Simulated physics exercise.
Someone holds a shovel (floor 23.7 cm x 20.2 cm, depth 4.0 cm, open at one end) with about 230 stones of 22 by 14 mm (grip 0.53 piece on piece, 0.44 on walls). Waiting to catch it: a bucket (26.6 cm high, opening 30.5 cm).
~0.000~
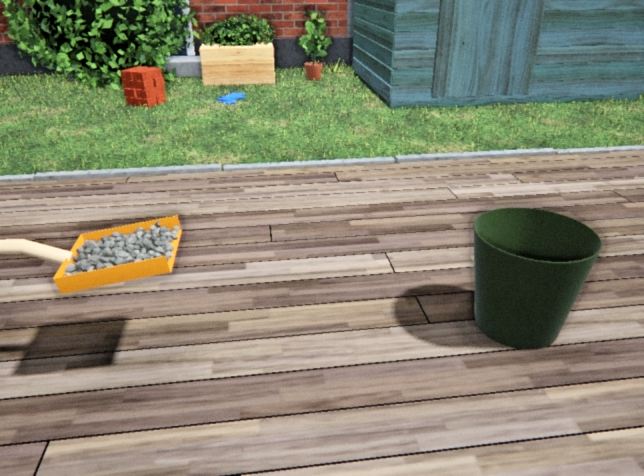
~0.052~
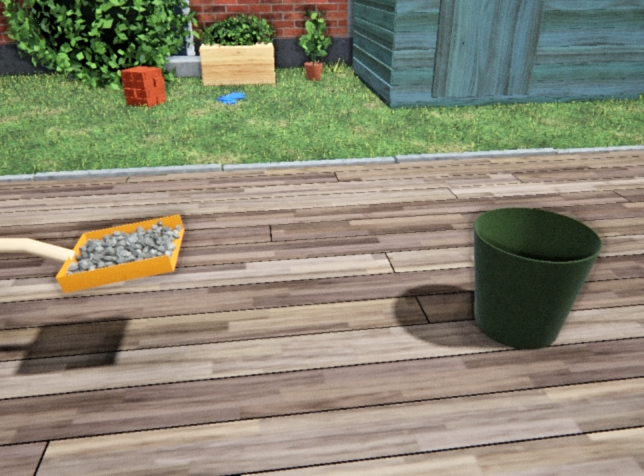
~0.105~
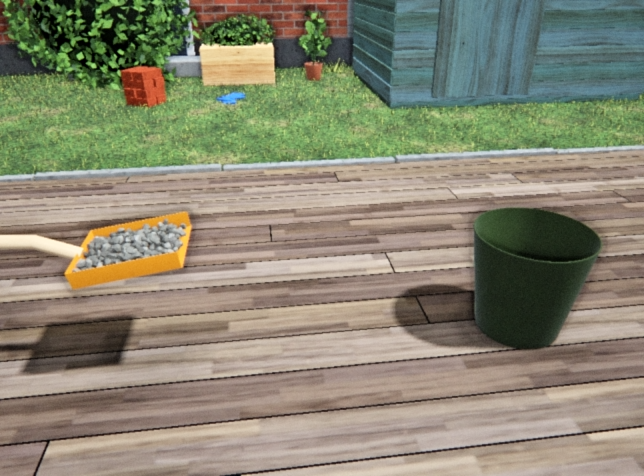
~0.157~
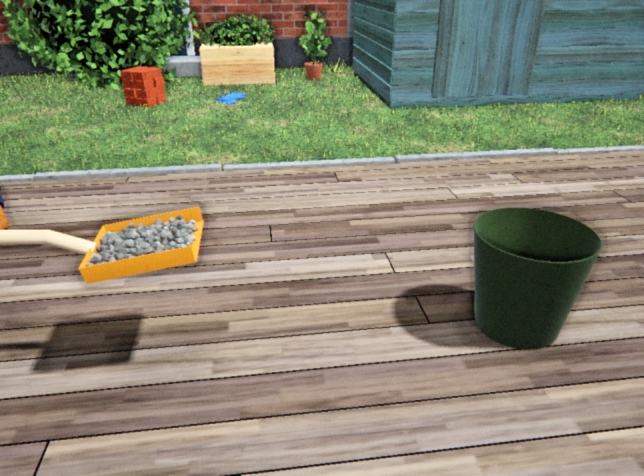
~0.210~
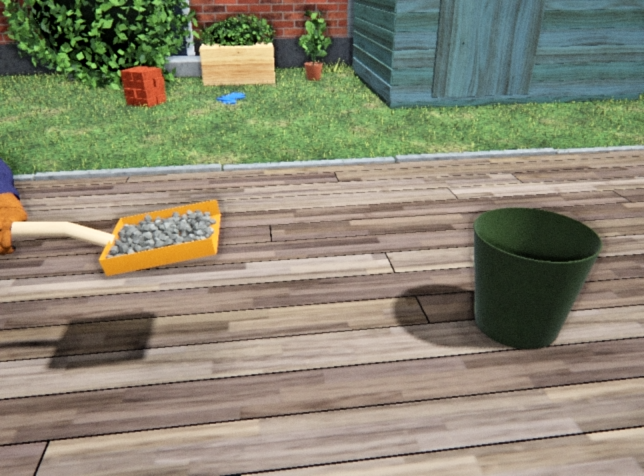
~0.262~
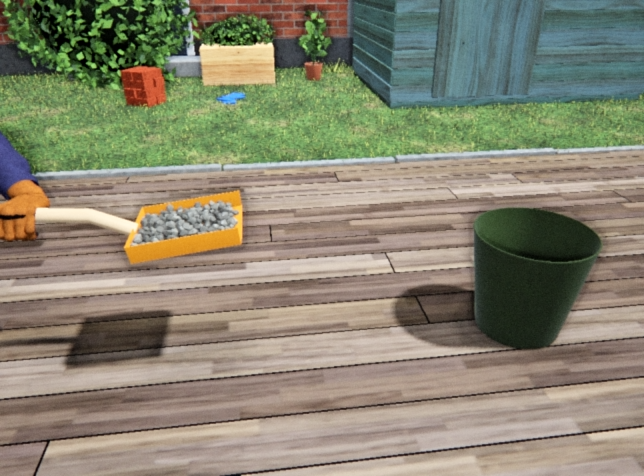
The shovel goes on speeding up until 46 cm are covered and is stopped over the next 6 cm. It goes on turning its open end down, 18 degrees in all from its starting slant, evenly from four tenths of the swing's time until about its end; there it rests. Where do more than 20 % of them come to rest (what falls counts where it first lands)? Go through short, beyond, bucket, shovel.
Short: Below, beyond: Below, bucket: Above, shovel: Below.
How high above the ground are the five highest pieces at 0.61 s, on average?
Roughly 55 cm.
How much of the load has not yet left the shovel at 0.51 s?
About 70 per cent.
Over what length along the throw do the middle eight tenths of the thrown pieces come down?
Some 15 cm.
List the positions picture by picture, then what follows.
The first picture shows shovel at (110, 269); tilt 9 degrees; moved 0.0 cm; low side left; open edge at (177, 249); middle of the load at (119, 250); bucket at (536, 232).
The second picture shows shovel at (113, 268); tilt 9 degrees; moved 0.7 cm; low side left; open edge at (179, 248); middle of the load at (120, 249).
The third picture shows shovel at (122, 264); tilt 9 degrees; moved 2.7 cm; low side left; open edge at (187, 245); middle of the load at (126, 247).
The fourth picture shows shovel at (136, 259); tilt 9 degrees; moved 6.0 cm; low side left; open edge at (200, 240); middle of the load at (139, 241).
The fifth picture shows shovel at (156, 251); tilt 8 degrees; moved 10.7 cm; low side left; open edge at (219, 233); middle of the load at (157, 234).
The sixth picture shows shovel at (182, 239); tilt 7 degrees; moved 16.7 cm; low side left; open edge at (242, 223); middle of the load at (181, 223); bucket at (536, 232). It turns about 70 degrees a second.
After 0.40 s, tilt 2 degrees; shovel 100 %; middle of all pieces near (273, 183).
Then, at 0.51 s, tilt 8 degrees; shovel 70 %, in the air 30 %; middle of all pieces near (368, 149).
After 0.61 s, tilt 9 degrees; in the air 100 %; middle of all pieces near (452, 159).
Then, at 0.71 s, tilt 9 degrees; bucket 10 %, in the air 90 %; middle of all pieces near (523, 205).
In the end, at 1.6 s, short 0 %, beyond 0 %, bucket 100 %, shovel 0 %.
